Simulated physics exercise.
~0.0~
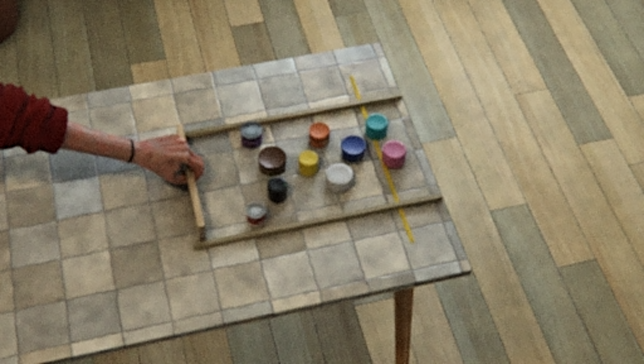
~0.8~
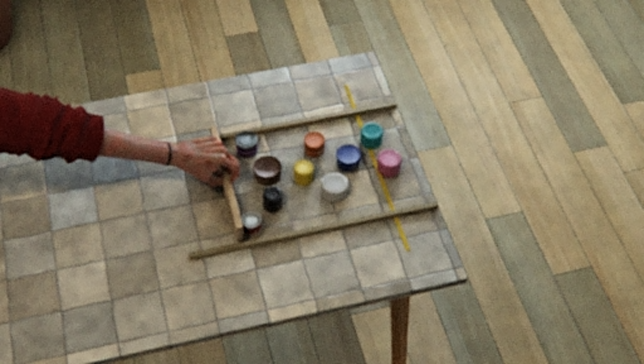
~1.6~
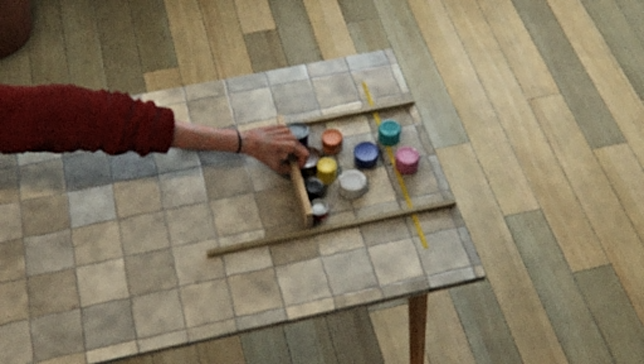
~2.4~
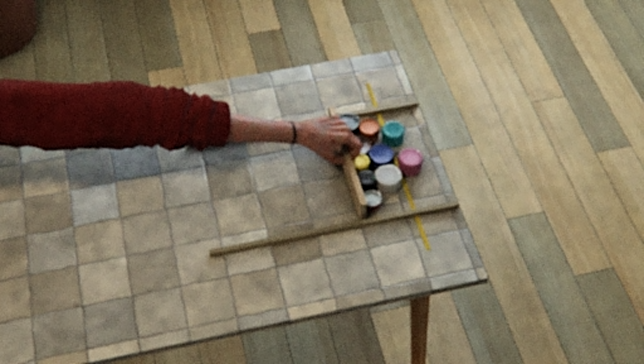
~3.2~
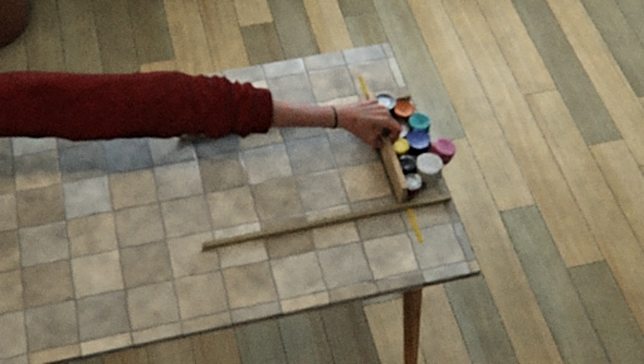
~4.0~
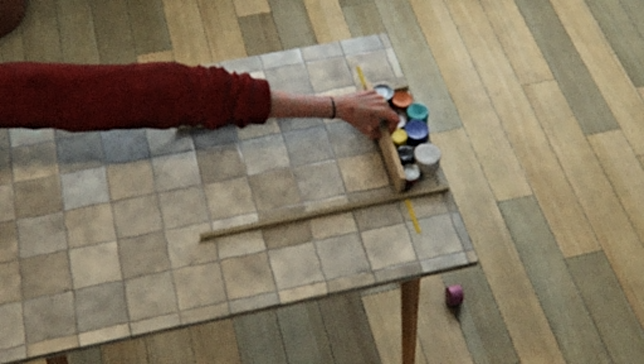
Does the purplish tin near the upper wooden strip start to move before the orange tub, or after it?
The purplish tin starts to move before the orange tub. The board is already pushing the tin to the right while the orange tub is still in its place, and the tub moves only as the sweep continues.
